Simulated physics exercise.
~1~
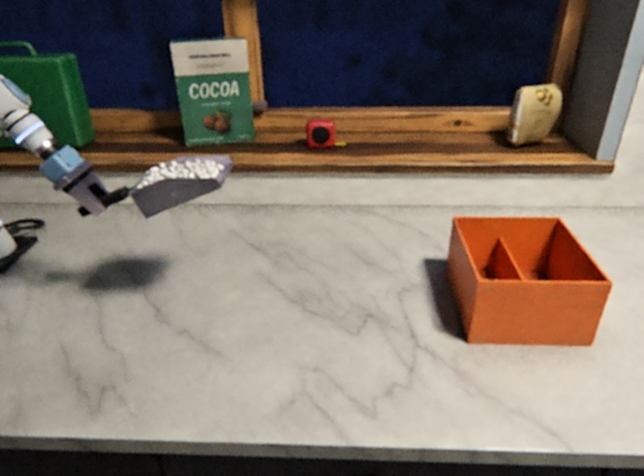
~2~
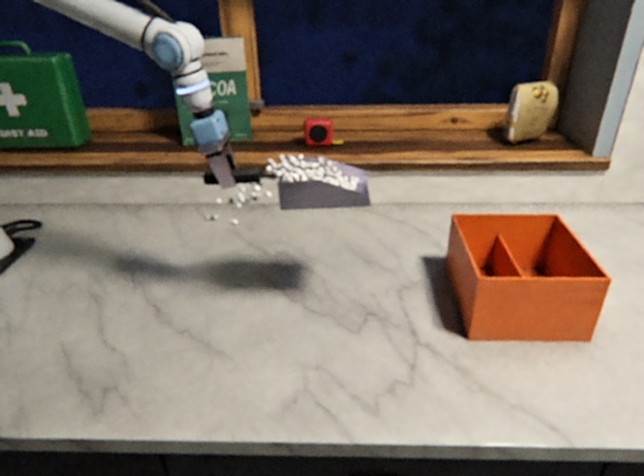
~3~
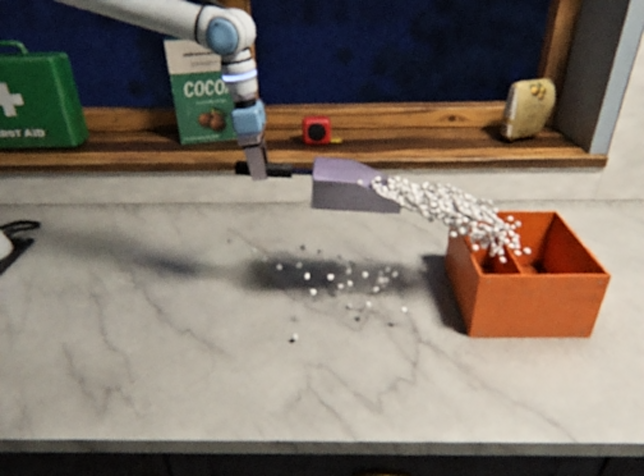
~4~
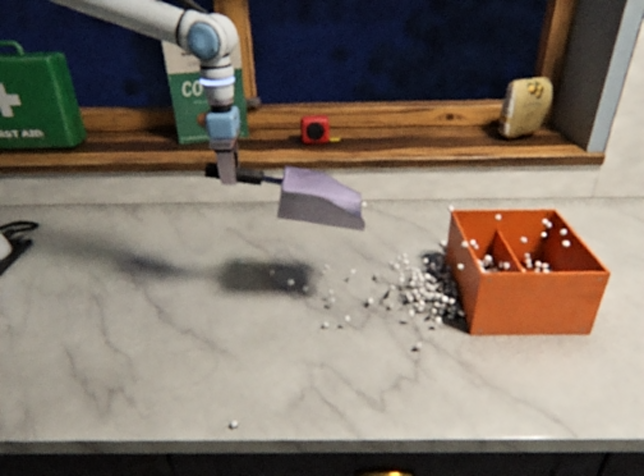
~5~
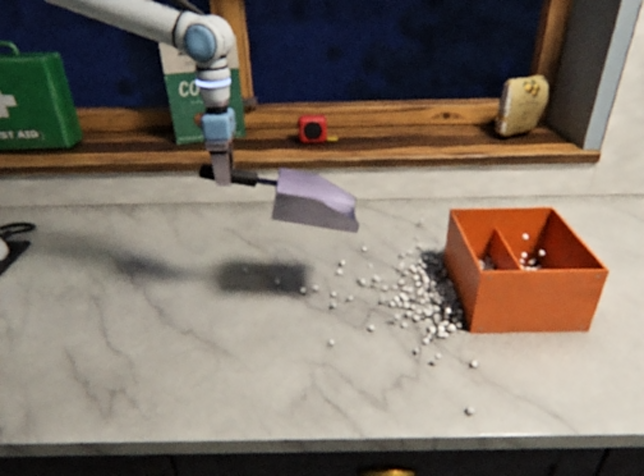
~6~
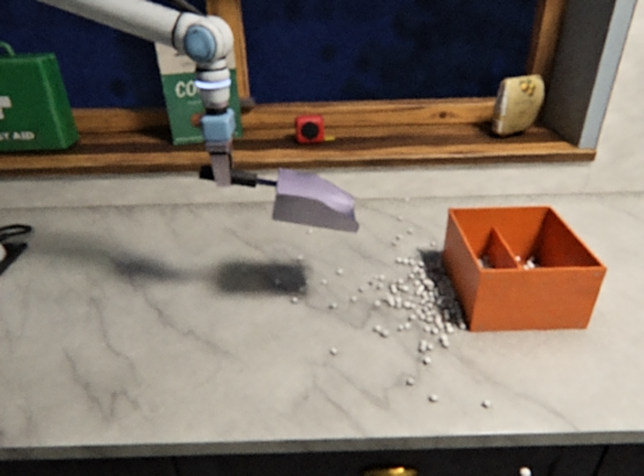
A robot arm holds a pale purple scoop heaped with small white beads above a grey-veined marble counter, seen from the front and slightly above. An orange bin divided by a cross wall stands at the right, while a green first aid case, a cocoa packet, a red tape measure and a yellowish object line the wooden window ledge behind. The arm swings the scoop rightward, and some beads spill behind it. Then the rest stream forward off the scoop toward the bin as it draws back left, tipping down. Beads land in both compartments, but many lie scattered on the counter beside the bin, and the emptied scoop hangs still.
